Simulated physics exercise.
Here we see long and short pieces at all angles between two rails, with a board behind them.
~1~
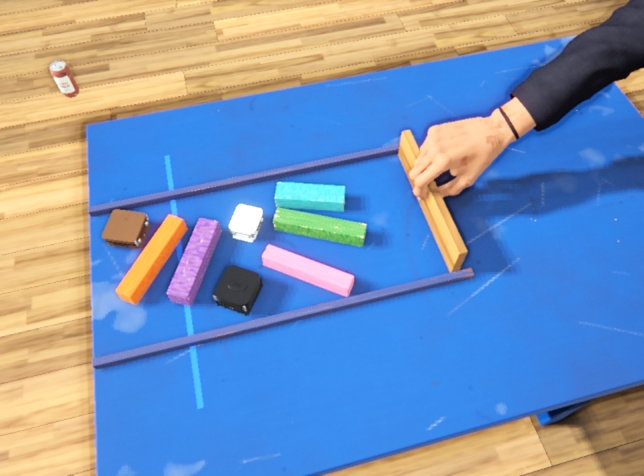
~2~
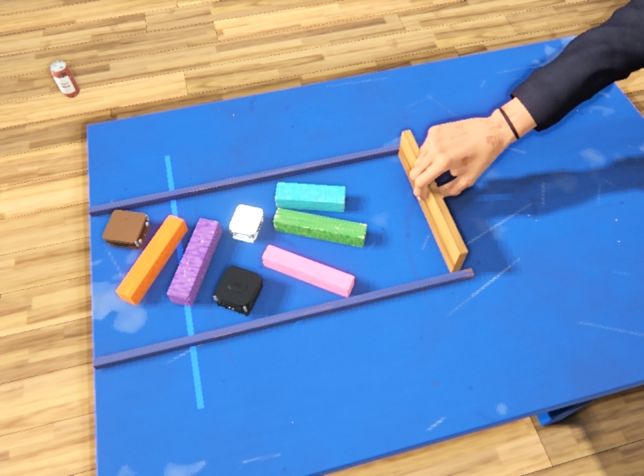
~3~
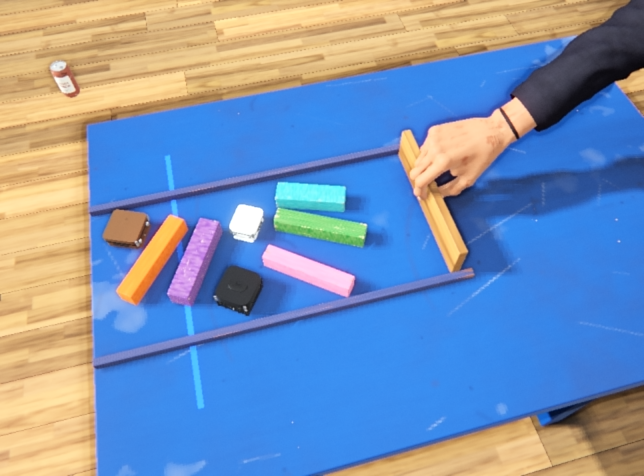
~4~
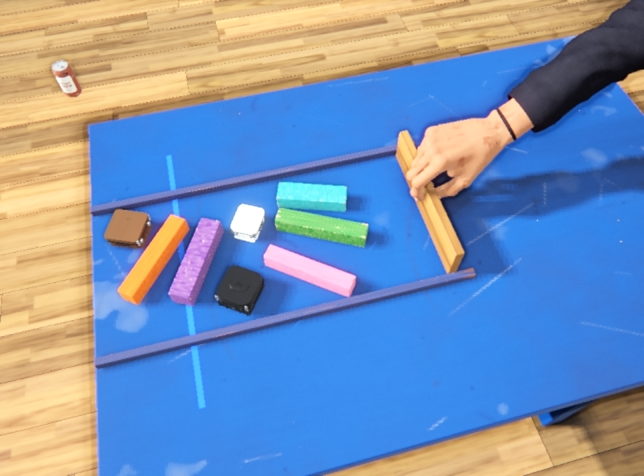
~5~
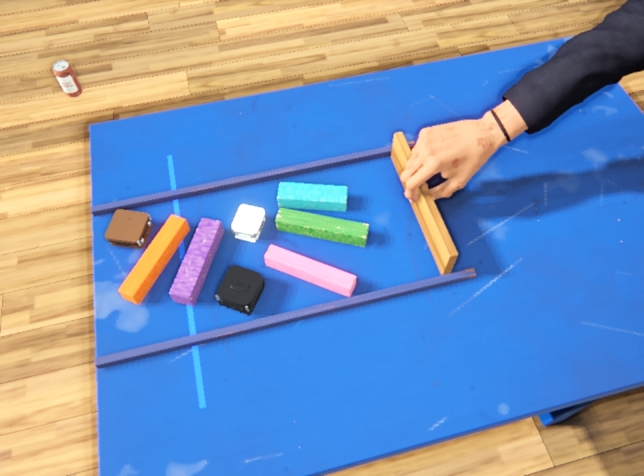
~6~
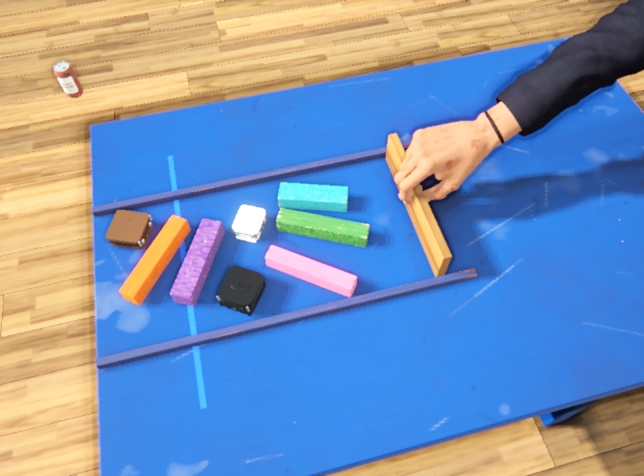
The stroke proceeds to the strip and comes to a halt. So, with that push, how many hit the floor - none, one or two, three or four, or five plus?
I'd say one or two.
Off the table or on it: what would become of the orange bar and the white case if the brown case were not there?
The orange bar is gone, the white case is still there.
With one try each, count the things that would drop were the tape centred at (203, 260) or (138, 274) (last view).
In order, 2 and 5.
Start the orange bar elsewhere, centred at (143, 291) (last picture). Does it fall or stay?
Note - orange bar not retained.
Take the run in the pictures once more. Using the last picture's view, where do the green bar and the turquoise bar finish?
They come to rest around (154, 268) and (143, 226).
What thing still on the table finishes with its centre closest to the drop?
It's the purple bar.
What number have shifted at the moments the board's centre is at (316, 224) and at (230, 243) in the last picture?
By then 5, and later 8.
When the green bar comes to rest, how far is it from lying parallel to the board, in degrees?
About 25 degrees.
Soon after, none off yet; brown case at rest near (131, 231); orange bar at rest near (157, 259); purple bar at rest near (199, 261).
Then, none off yet; brown case at rest near (131, 231); orange bar moving near (148, 257); purple bar moved a little near (180, 266).
Further on, none off yet; brown case tipped well over near (75, 248); orange bar moved a little near (102, 266); purple bar moved about its own width near (130, 286).
At rest, the number that fall off is one or two; fallen, orange bar and brown case.
